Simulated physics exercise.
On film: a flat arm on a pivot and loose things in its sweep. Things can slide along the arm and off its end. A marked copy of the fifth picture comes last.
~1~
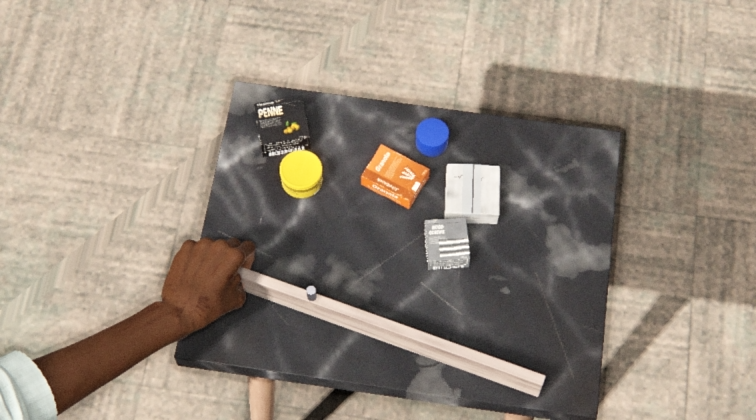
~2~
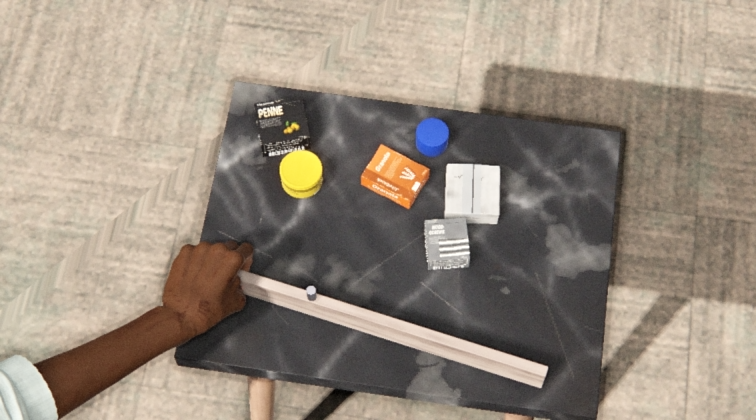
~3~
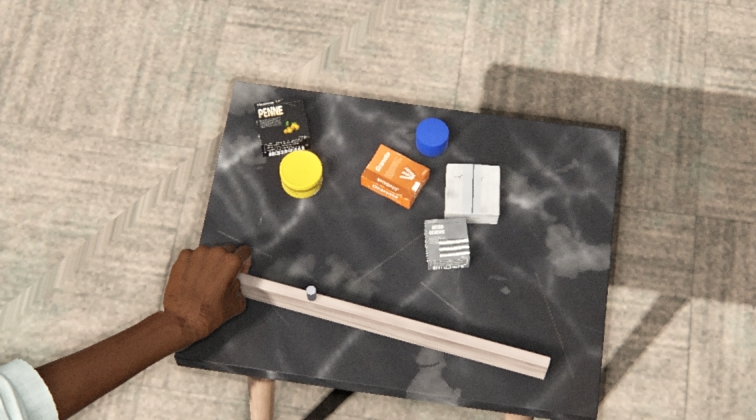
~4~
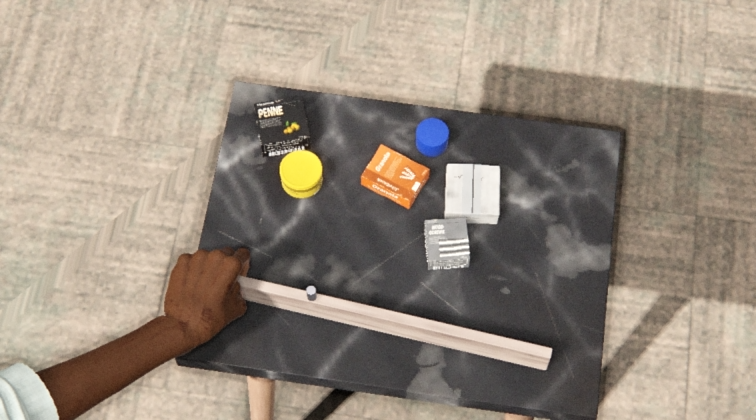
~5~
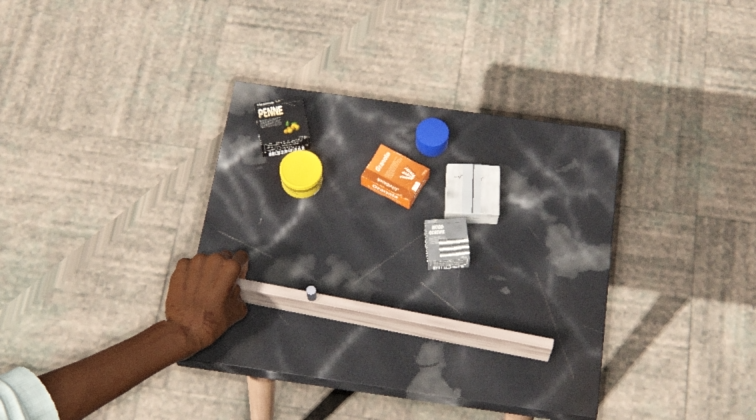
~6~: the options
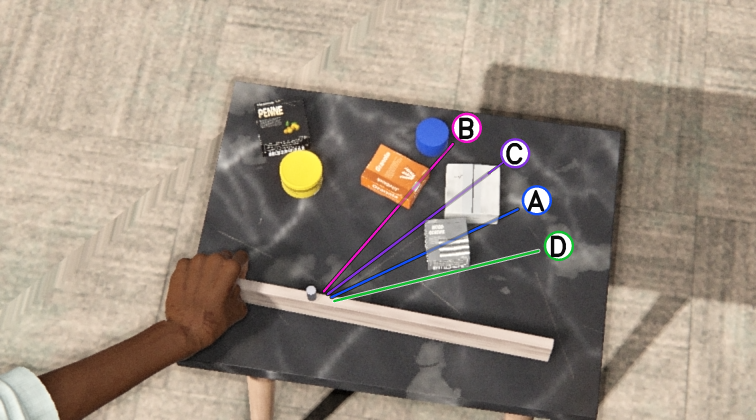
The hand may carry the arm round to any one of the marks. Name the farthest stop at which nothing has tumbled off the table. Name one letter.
Stop at B.
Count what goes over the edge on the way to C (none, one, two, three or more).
In all, none.
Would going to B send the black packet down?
No.
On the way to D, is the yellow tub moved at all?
No.
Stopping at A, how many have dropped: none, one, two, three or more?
In all, none.
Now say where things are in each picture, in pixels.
In the first picture, grey box (447, 244); orange packet (395, 177); black packet (282, 127).
In the second picture, arm (433, 335); blue pot (432, 137).
In the third picture, arm (434, 331); yellow tub (302, 175).
In the fourth picture, arm (436, 326); orange packet (395, 177).
In the fifth picture, arm (436, 321); blue pot (432, 137); white box (472, 194); yellow tub (302, 175).
On the marked copy, A at (426, 253); B at (390, 216); C at (410, 232); D at (437, 276).
Taking B. A third of the way, arm (435, 274); blue pot (432, 137); black packet (282, 127).
Two thirds of the way, arm (415, 232); white box (464, 168); orange packet (389, 167).
When it is over, arm (390, 207); blue pot (395, 106); white box (424, 135); nothing has fallen.
As for the rest, A is safe but short; C is safe but short; D is safe but short.
